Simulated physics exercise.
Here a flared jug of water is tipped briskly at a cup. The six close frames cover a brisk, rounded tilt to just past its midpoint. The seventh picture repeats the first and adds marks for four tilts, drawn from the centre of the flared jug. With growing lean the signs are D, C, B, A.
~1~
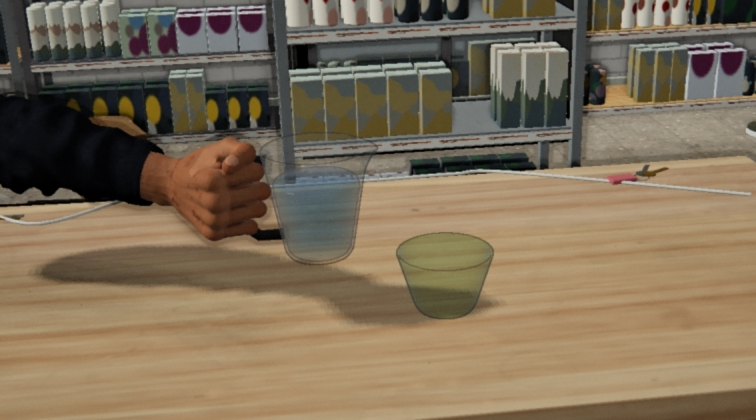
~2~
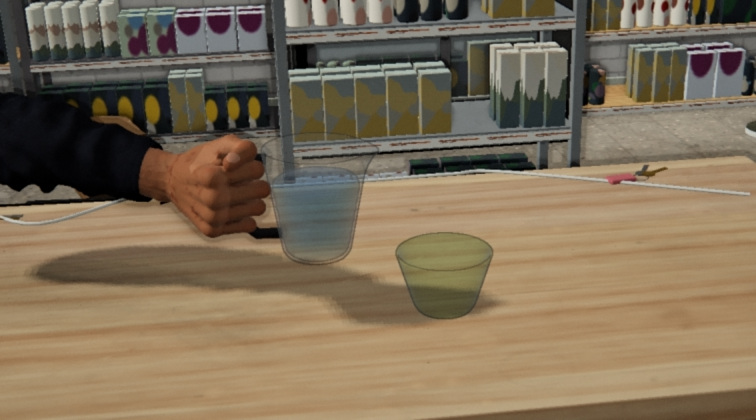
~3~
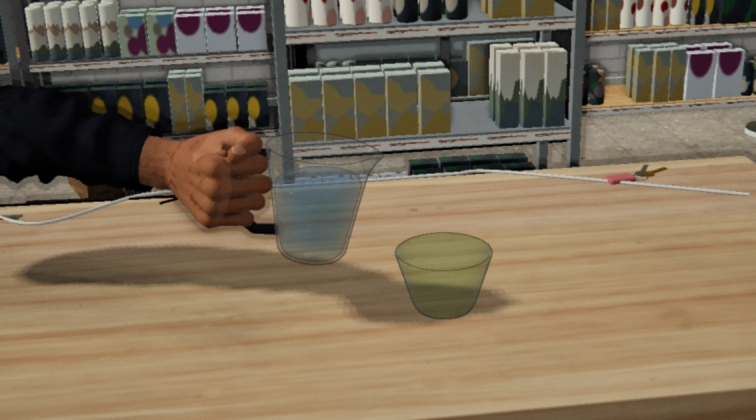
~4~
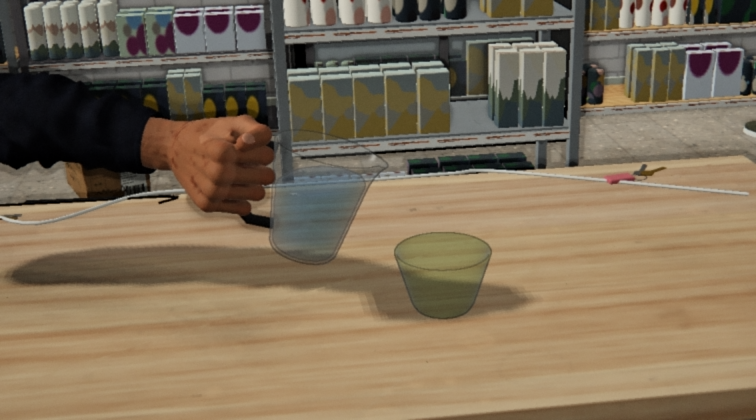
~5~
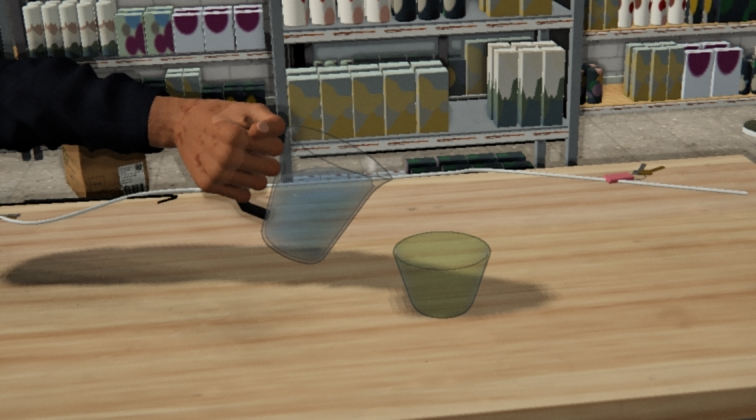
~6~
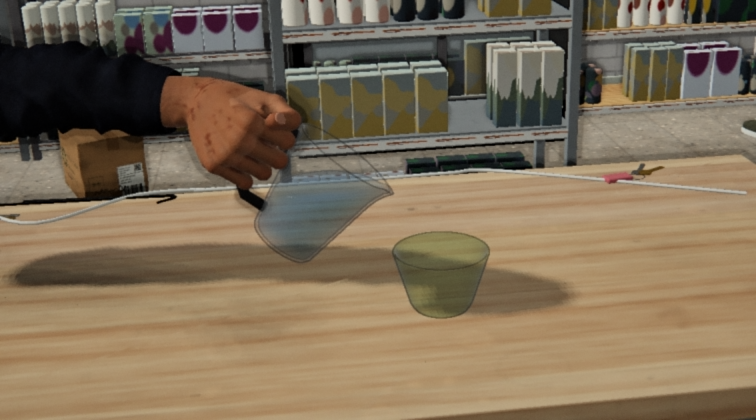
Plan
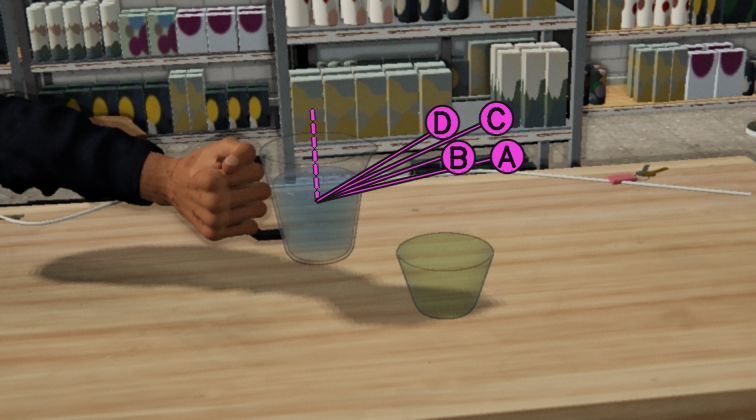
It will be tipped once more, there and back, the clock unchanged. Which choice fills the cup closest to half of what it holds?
D.
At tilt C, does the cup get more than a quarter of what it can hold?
Yes.
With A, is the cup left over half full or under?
Over.
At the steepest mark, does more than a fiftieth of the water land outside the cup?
Yes, it does.
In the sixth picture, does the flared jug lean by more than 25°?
Yes.
On the marked copy, A at (490, 159); B at (440, 158); C at (480, 124); D at (429, 134).
With A, the cup ends with about 74 % of what it can hold; 20 % of the water is spilt.
With B, the cup ends with about 72 % of what it can hold; 10 % of the water is spilt.
With C, the cup ends with about 66 % of what it can hold.
With D, the cup ends with about 50 % of what it can hold.
